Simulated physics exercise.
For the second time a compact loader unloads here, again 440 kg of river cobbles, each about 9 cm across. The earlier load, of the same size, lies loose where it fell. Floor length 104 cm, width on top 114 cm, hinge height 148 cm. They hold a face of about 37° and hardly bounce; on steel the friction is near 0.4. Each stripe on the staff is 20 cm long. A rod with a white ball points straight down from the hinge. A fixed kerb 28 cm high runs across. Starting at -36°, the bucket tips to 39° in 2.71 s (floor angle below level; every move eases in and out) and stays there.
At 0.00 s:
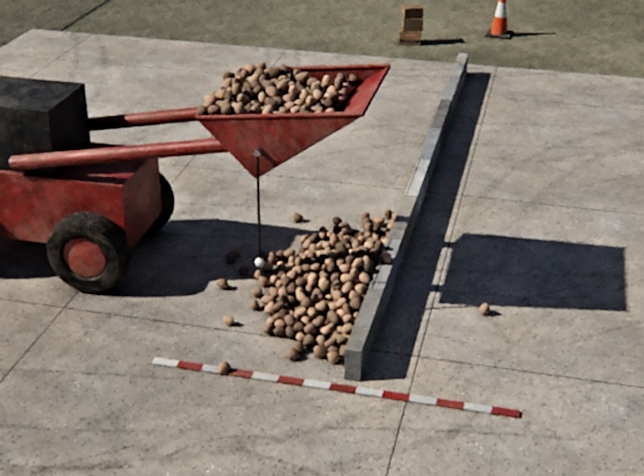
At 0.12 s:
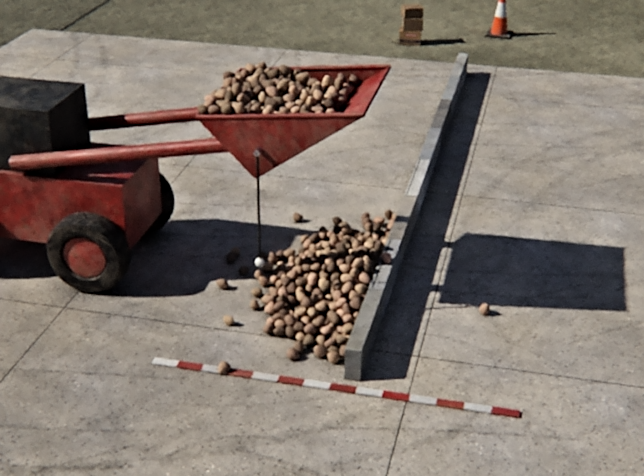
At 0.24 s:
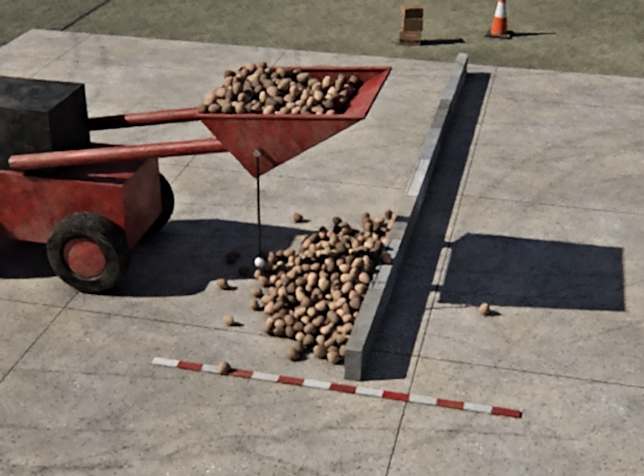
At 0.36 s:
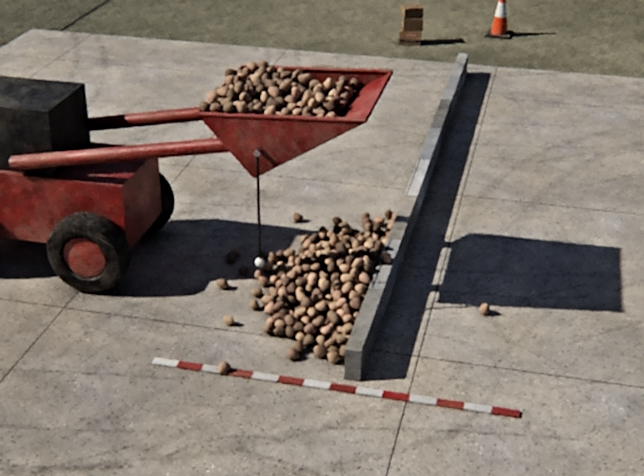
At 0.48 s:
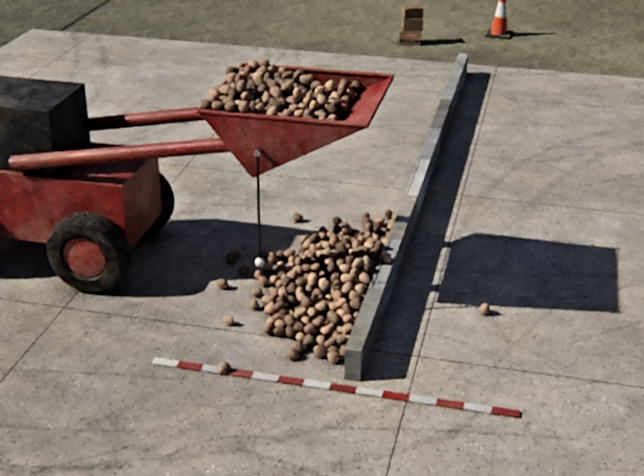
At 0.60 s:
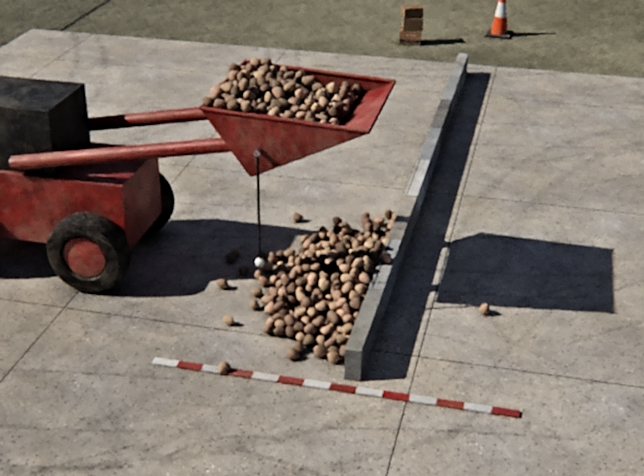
A red bucket full of brown stones, held out on a loader's arms above a loose pile beside a low kerb, stayed still at first, then tilted very slightly, its load barely shifting.
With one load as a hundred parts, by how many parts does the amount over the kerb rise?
Close to 78 parts in a hundred.
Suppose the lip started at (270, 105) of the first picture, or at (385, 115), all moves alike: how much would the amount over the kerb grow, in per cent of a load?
About 0 and 100 per cent.
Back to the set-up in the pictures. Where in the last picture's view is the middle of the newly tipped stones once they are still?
Near (430, 296).
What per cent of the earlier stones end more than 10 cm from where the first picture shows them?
About 0 per cent.
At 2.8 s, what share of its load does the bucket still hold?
About 10 per cent.
After 2.0 s the floor is at 27°; in per cent of one load, 93 in the bucket, 106 on this side of the kerb; the foremost stones are at (402, 225).
After 2.8 s the floor is at 39°; in per cent of one load, 9 in the bucket, 134 on this side of the kerb, 56 over the kerb; the foremost stones are at (494, 309).
After 3.2 s the floor is at 39°; in per cent of one load, 0 in the bucket, 127 on this side of the kerb, 73 over the kerb; the foremost stones are at (541, 313).
After 5.9 s the floor is at 39°; in per cent of one load, 0 in the bucket, 122 on this side of the kerb, 78 over the kerb; the foremost stones are at (587, 318). Net gain over the kerb, 78.
